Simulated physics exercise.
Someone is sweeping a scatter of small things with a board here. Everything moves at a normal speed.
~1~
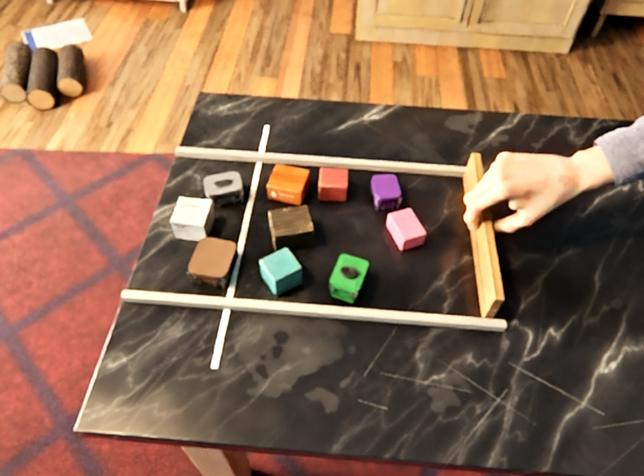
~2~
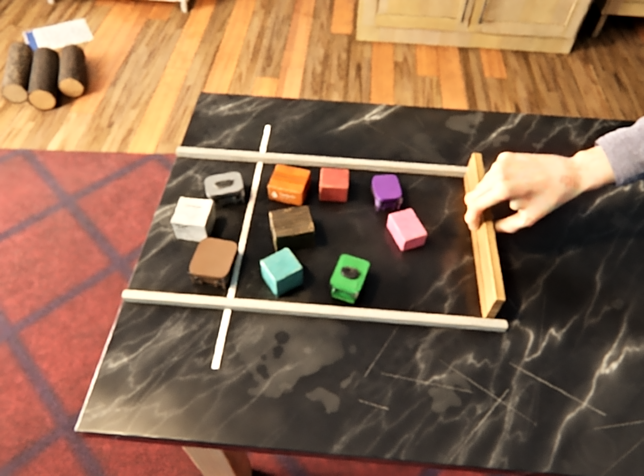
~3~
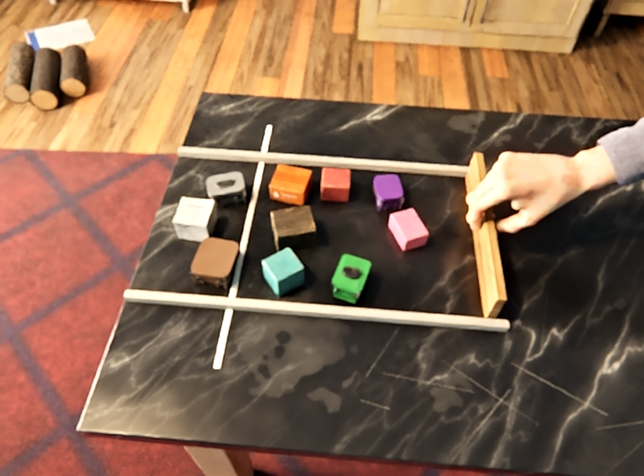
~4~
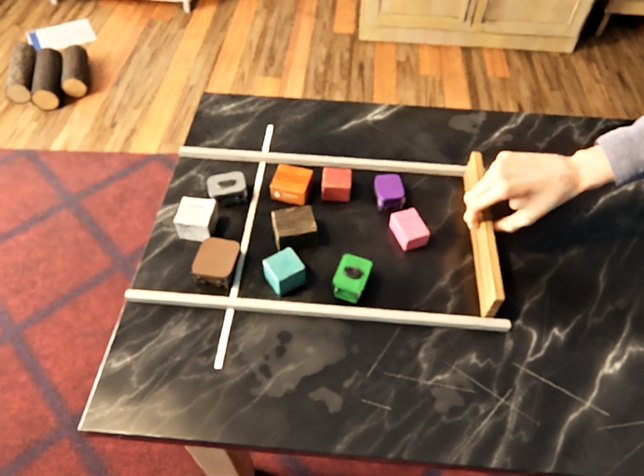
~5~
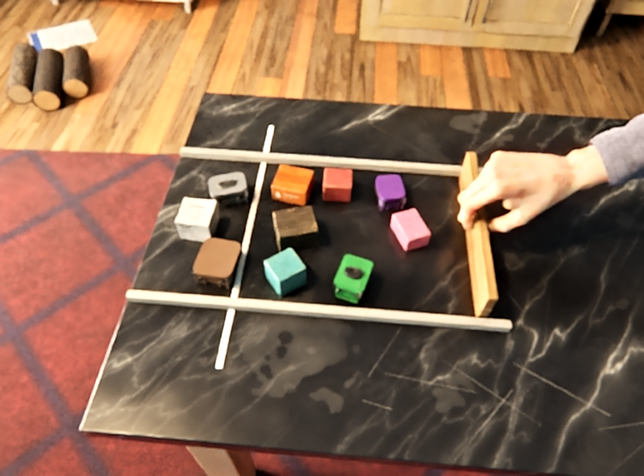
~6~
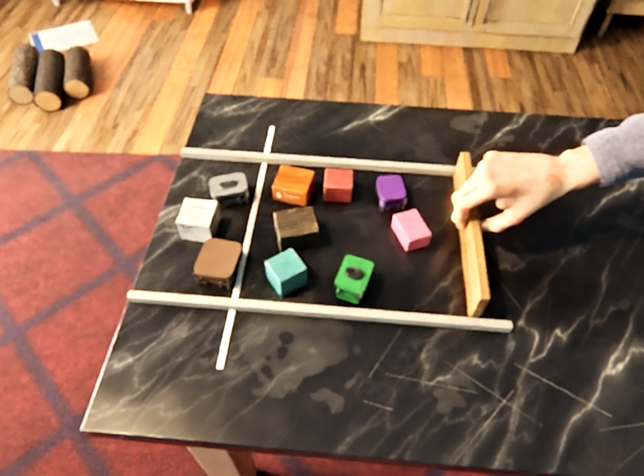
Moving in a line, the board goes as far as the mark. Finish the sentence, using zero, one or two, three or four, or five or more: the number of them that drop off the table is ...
The number that drop off the table is one or two.
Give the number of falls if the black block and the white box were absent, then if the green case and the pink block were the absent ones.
The first try gives 1, the second gives 1.
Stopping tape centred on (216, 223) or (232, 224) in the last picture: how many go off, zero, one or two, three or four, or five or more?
In turn: Three to four, then one to two.
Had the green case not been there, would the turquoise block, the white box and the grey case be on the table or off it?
Turquoise block - safe, white box - safe, grey case - gone.
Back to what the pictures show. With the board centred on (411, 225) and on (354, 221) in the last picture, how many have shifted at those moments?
At the first spot 1, then 5.
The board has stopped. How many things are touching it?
3.
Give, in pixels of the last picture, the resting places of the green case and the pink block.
Taking them in turn, first comes (224, 272), then (240, 215).
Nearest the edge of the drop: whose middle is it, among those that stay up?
White box.
Soon after, none off yet; white box at rest near (199, 220); grey case at rest near (230, 191); brown case at rest near (220, 264).
After that, none off yet; white box moving near (195, 220); grey case displaced about its own width near (181, 193); brown case displaced about its own width near (193, 257).
In the end, the number that fall off is one or two; gone, grey case.
